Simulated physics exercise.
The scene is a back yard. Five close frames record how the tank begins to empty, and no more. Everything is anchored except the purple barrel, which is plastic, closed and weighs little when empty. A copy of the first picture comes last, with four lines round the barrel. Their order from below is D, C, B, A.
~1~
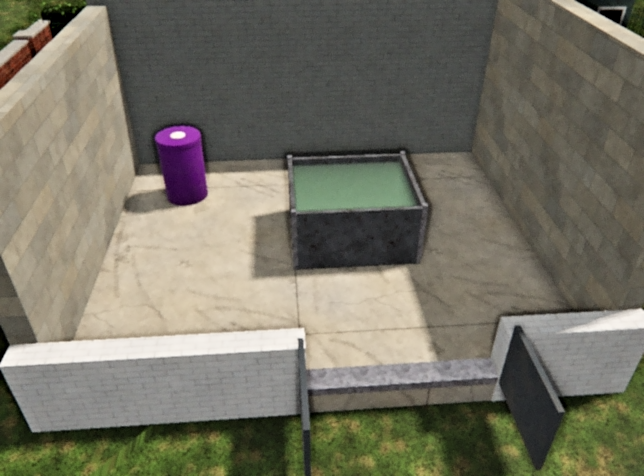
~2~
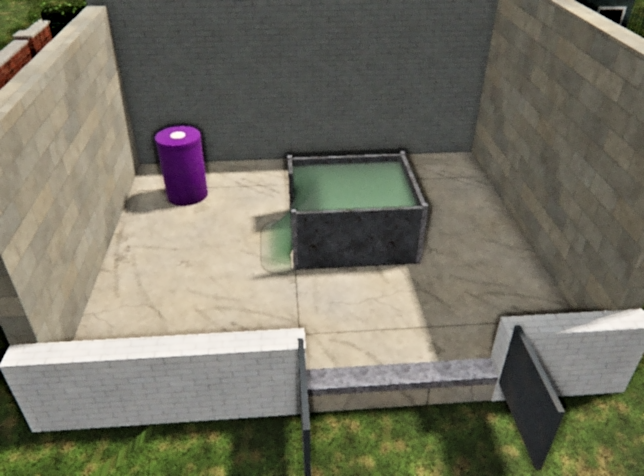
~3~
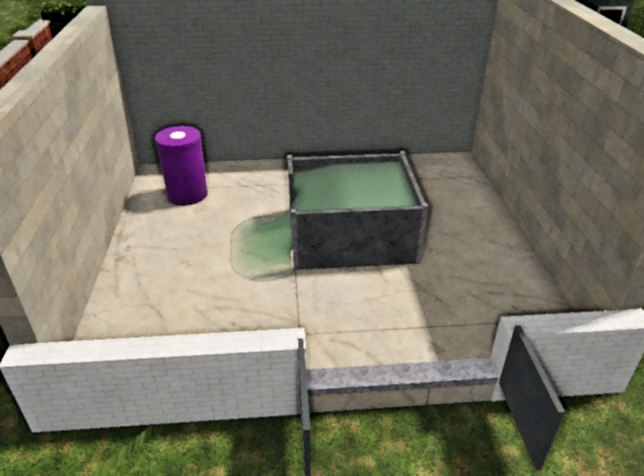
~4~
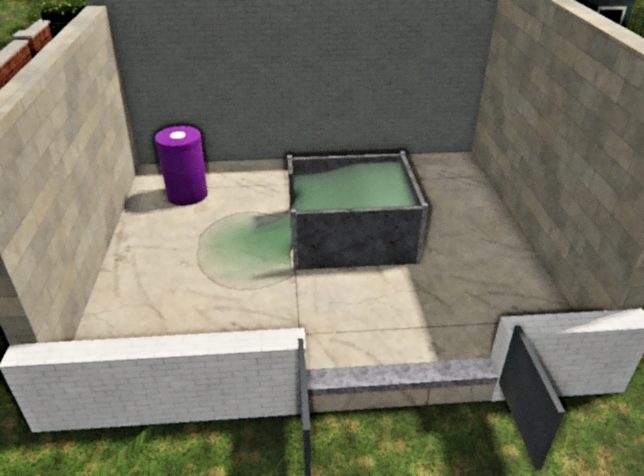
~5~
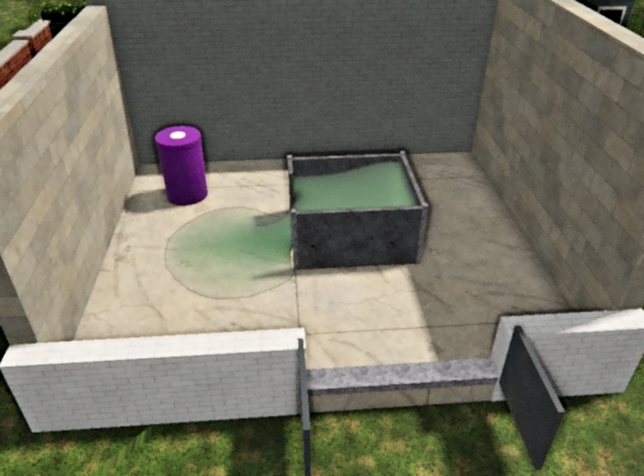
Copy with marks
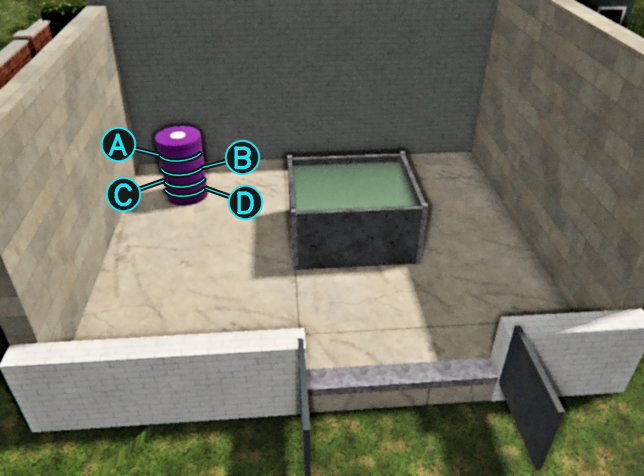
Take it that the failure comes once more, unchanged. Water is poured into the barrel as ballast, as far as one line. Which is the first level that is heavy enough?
Go for D.
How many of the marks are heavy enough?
All of the four.
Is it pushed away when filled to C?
No, that is safe.
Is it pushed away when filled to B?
No.
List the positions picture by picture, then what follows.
Lid of the purple barrel at (178, 136); tank full, its middle at (352, 187); open gate at (403, 326).
Water covers 2 % of the ground and is seen nearest the barrel at (276, 222).
Water covers 4 % of the ground and is seen nearest the barrel at (251, 221).
Water covers 7 % of the ground and is seen nearest the barrel at (221, 223).
Lid of the purple barrel at (178, 136); water covers 10 % of the ground and is seen nearest the barrel at (202, 218).
On the marked copy, A at (177, 161); B at (180, 175); C at (182, 187); D at (183, 196); from the bottom up D, C, B, A.
If A is chosen, it does not move.
If B is chosen, it does not move.
If C is chosen, it does not move.
If D is chosen, it does not move.
